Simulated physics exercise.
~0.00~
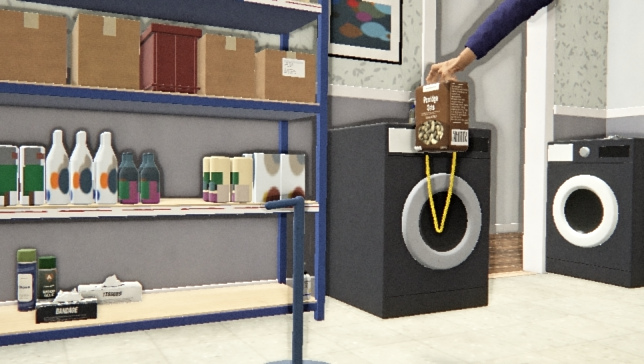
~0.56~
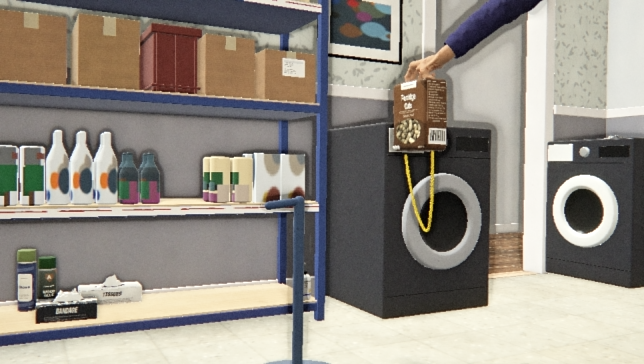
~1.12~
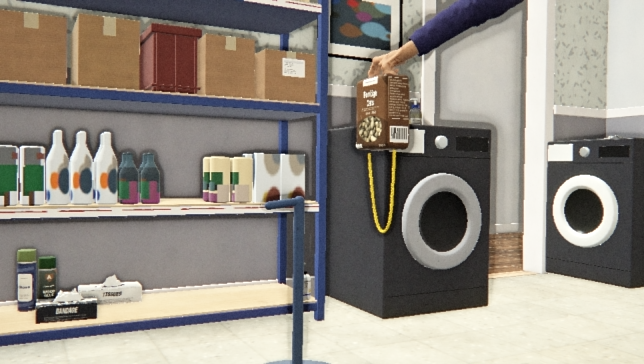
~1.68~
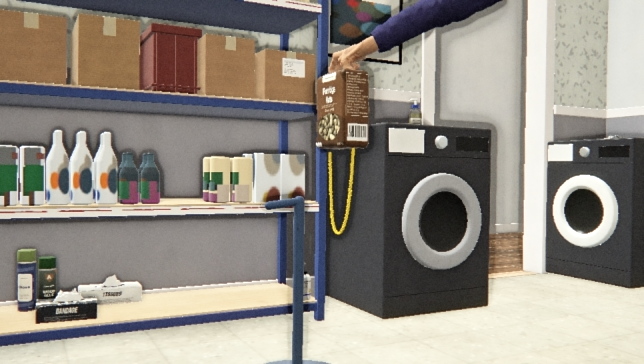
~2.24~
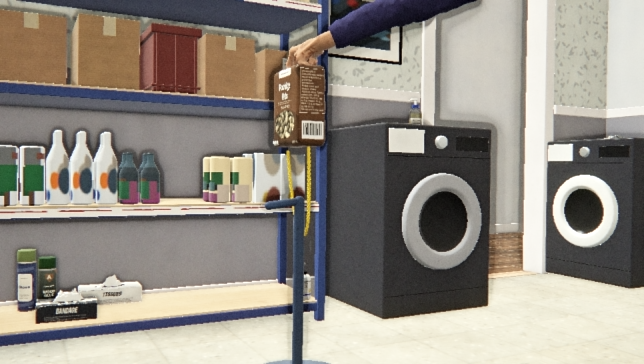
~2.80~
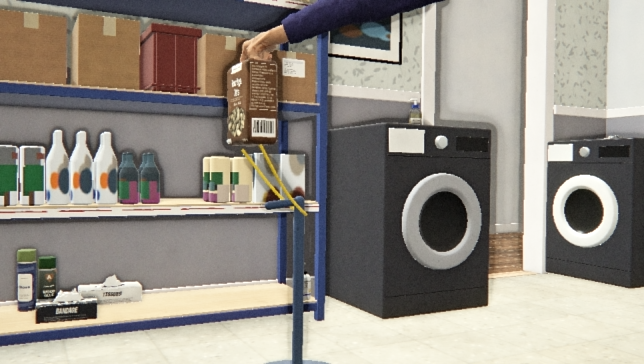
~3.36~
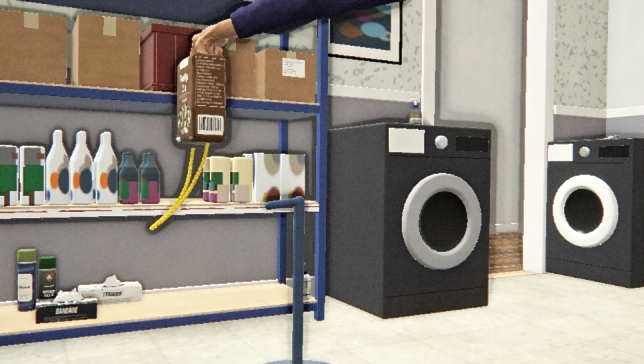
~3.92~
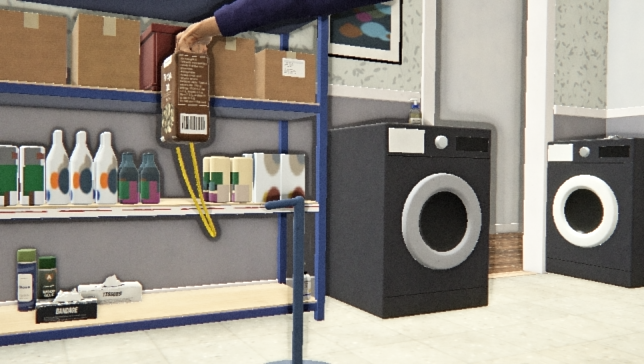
At the start, a hand in a dark blue sleeve holds a brown bag upright in front of a black washing machine, with a yellow loop of cord dangling beneath it. The arm carries the bag steadily left, away from the machine and toward a blue-framed shelf unit. The bag passes over the blue post standing before the shelves, and the cord trails to the right as it crosses. Beyond the post, the loop swings left and then back to the right. Finally, the bag hangs from the hand left of the post, its cord free and clear.
